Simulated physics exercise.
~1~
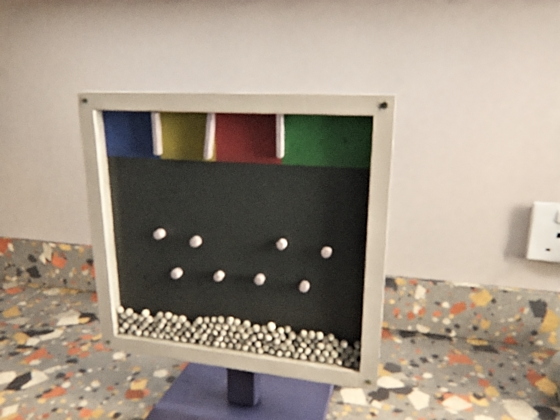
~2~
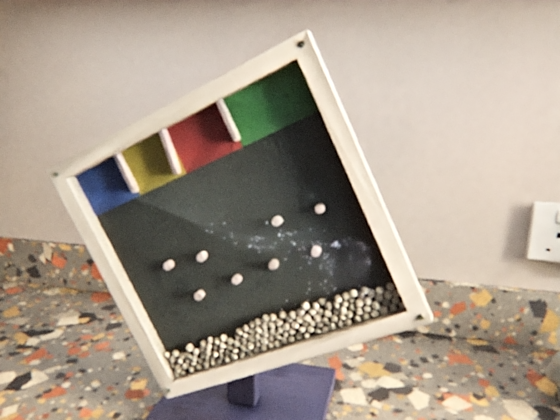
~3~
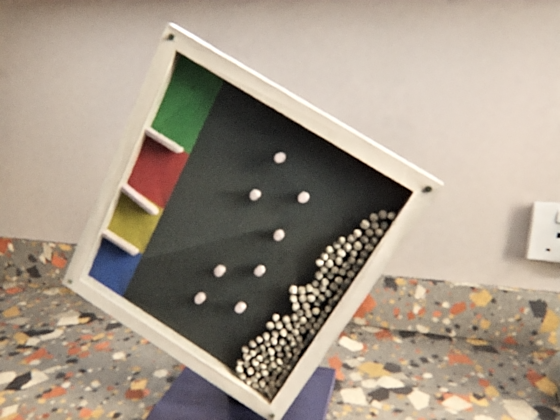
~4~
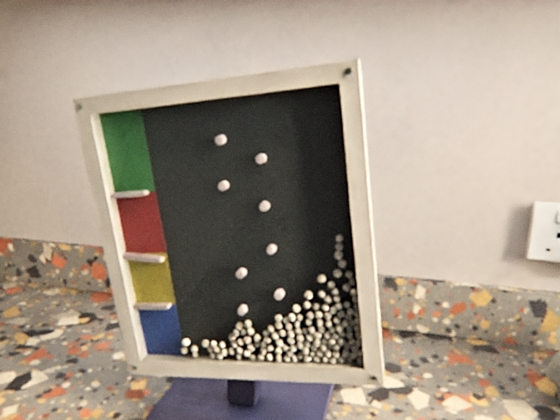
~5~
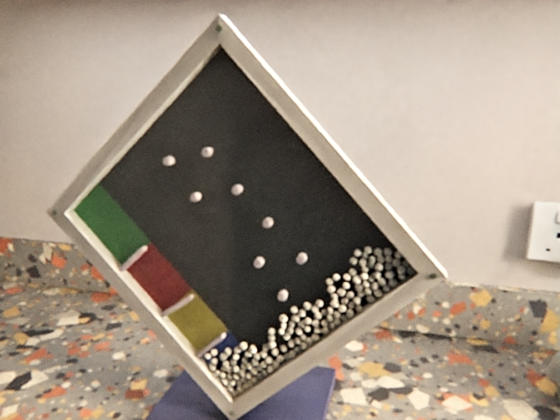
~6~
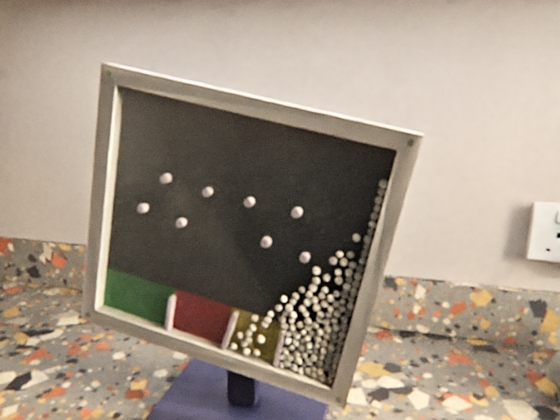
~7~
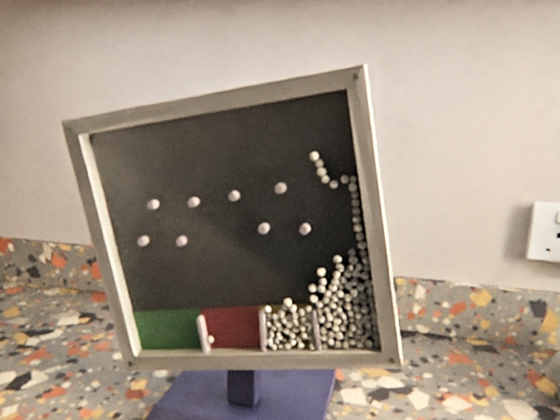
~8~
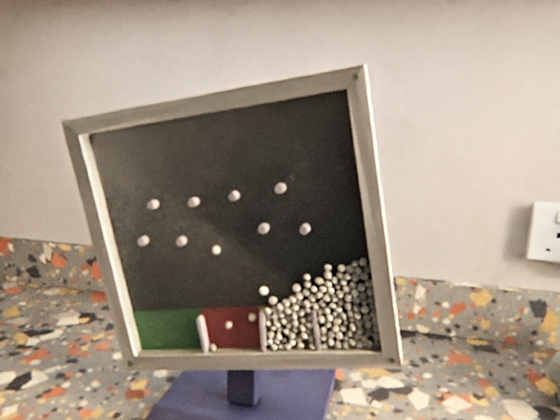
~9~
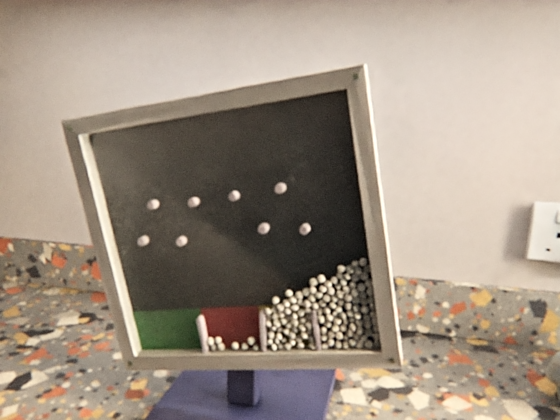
A clear-fronted box of small white balls turning anticlockwise until nearly upside down, the balls settling mostly over blue and yellow pockets.
